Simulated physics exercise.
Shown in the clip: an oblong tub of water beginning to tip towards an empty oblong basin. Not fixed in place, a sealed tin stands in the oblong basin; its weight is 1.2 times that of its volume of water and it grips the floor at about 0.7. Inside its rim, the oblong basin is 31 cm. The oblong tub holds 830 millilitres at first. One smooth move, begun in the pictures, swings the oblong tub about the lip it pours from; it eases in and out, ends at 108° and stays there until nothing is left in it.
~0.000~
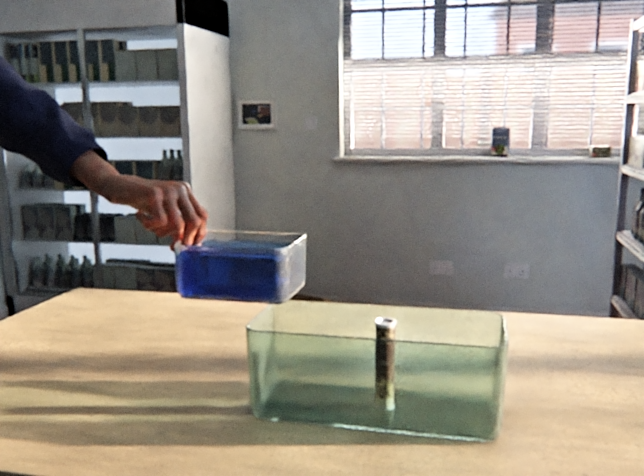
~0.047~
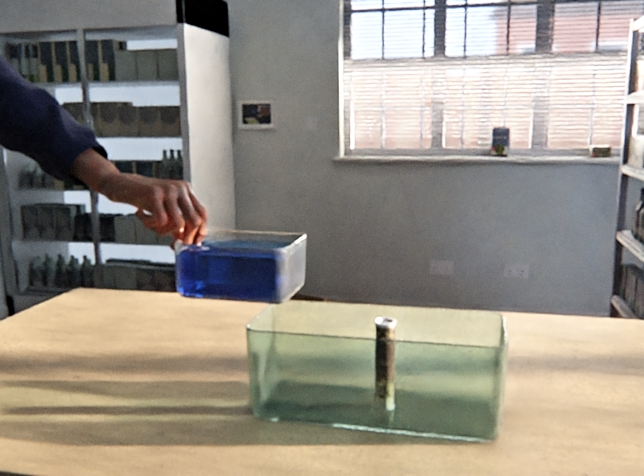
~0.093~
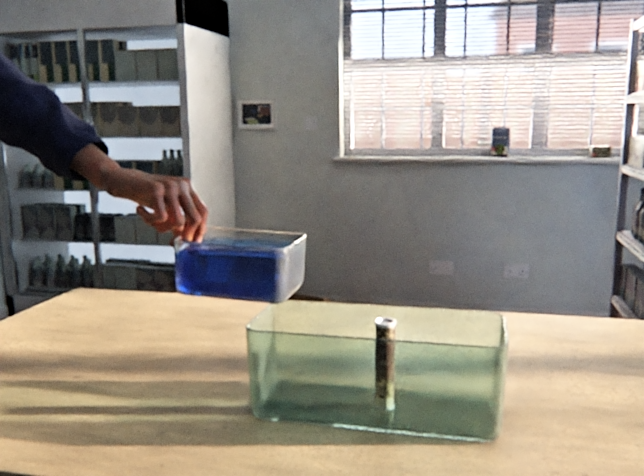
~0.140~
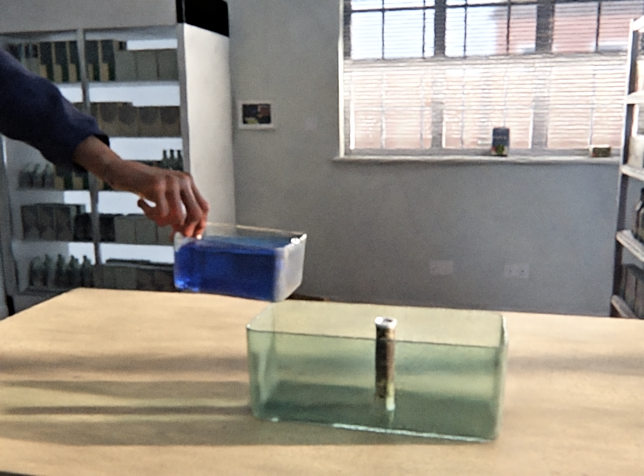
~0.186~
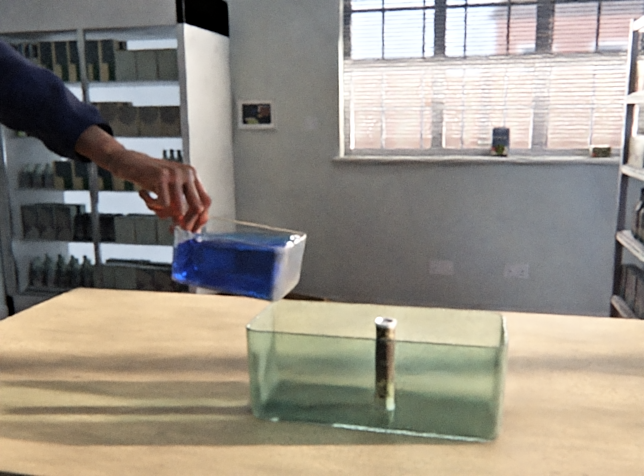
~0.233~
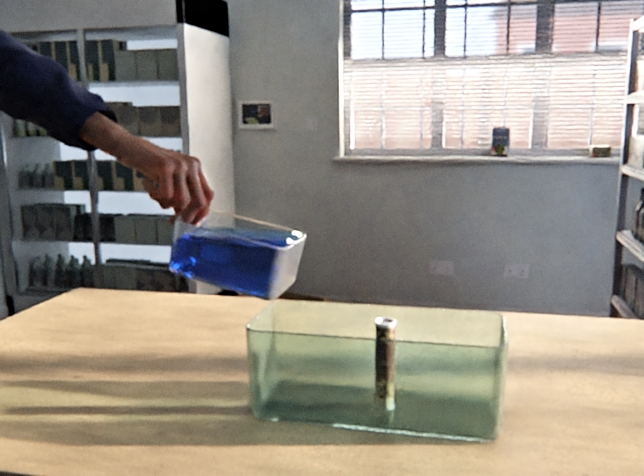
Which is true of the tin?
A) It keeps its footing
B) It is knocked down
B, it is knocked down.
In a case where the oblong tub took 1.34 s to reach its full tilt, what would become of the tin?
With that tilt, the tin tips.
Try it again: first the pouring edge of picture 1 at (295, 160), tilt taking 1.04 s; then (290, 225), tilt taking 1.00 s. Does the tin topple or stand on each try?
In the first try it remains standing; in the second it comes down.
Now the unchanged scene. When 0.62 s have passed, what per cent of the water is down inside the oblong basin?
Around 14%.
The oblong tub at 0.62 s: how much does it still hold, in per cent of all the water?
I'd put it near 44 percent.
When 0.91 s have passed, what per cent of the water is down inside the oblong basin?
Close to 78 in a hundred.
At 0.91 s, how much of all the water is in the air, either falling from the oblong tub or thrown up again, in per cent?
Close to 7 per cent.
By 0.62 s the tilt is 71° and 45 per cent is still to pour; the tin stands where it began.
By 0.91 s the tilt is 104° and 6 per cent is still to pour; the tin leans 42°.
By 1.21 s the tilt is 108° and 0 per cent is still to pour; the tin lies on its side.
By 1.54 s the tilt is 108° and 0 per cent is still to pour; the tin lies on its side.
At rest the tin lies on its side.
